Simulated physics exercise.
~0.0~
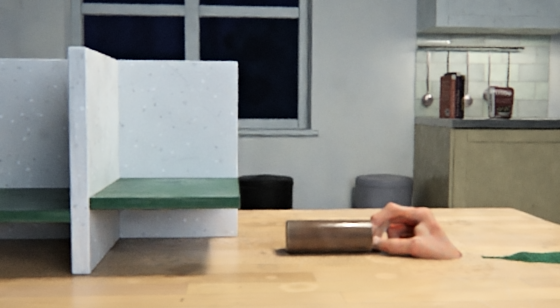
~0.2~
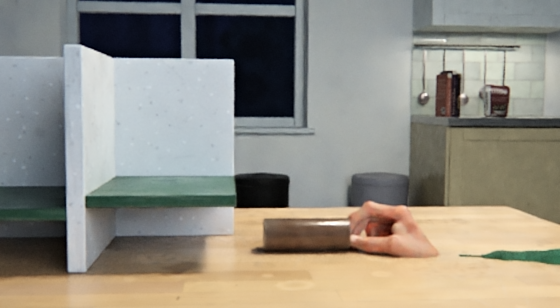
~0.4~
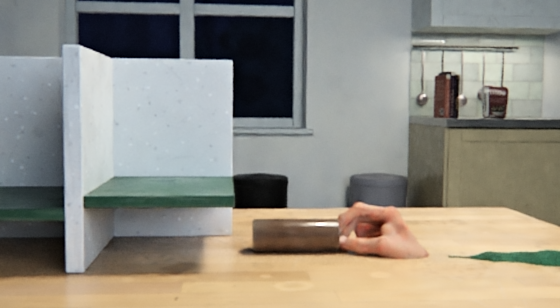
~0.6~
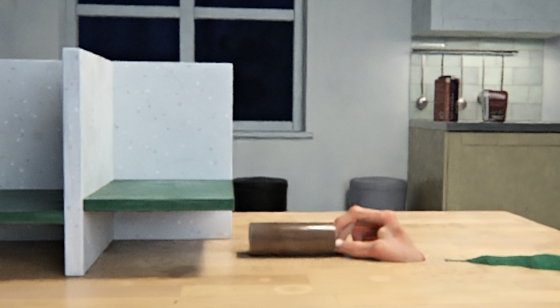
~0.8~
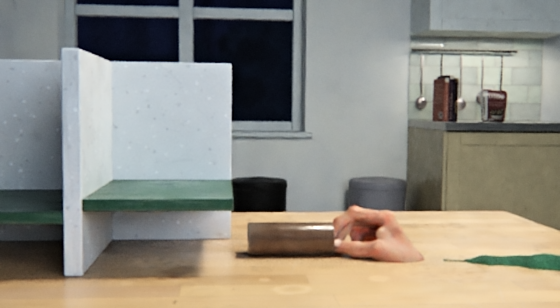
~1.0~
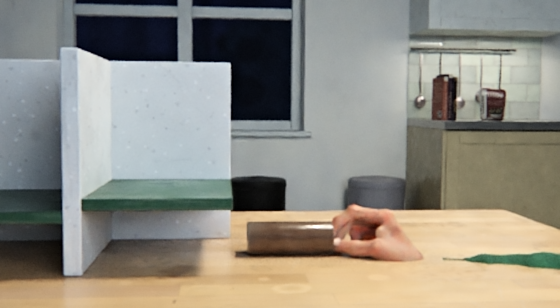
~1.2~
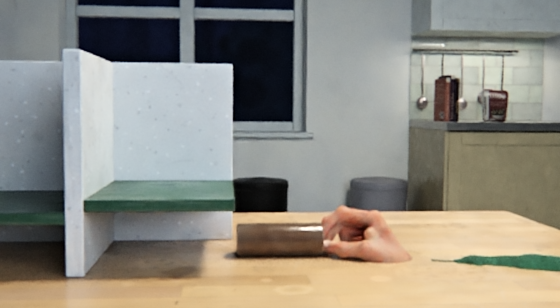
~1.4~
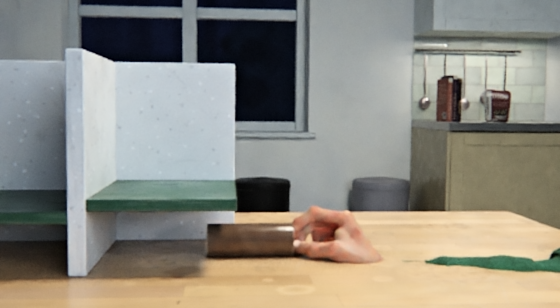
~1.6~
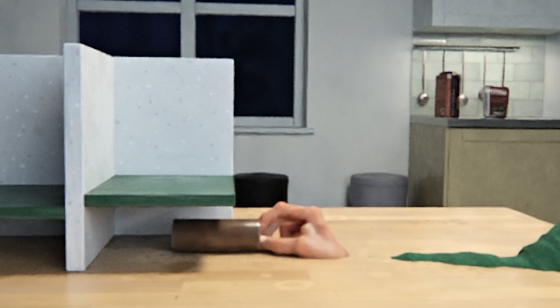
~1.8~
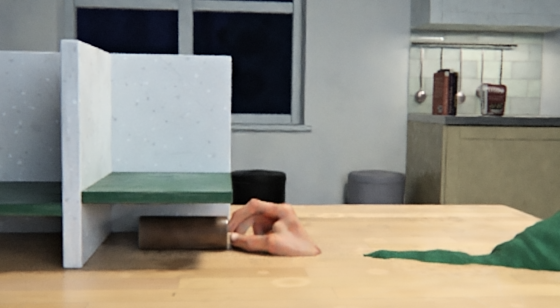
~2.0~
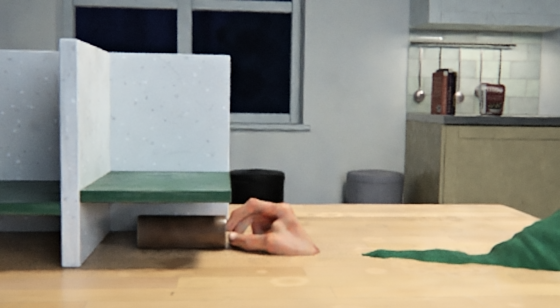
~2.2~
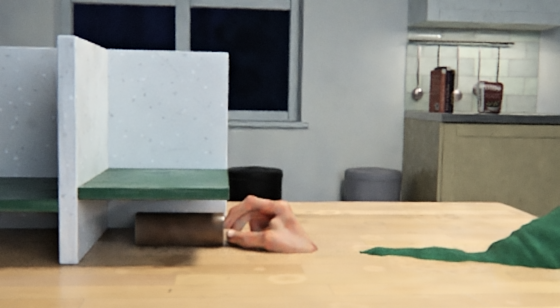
At first, a hand holds a dark brown cylinder, the candle, on its side on a wooden table, to the right of a pale upright unit with a low green shelf. The hand slides it a short way left, then pauses just short of the shelf. After the pause, it pushes the candle left again, and the leading end passes under the green board without being blocked. More of the candle slips into the gap as a green sleeve comes into view at the right. Finally, the candle rests beneath the shelf, with the fingers still at its right end.
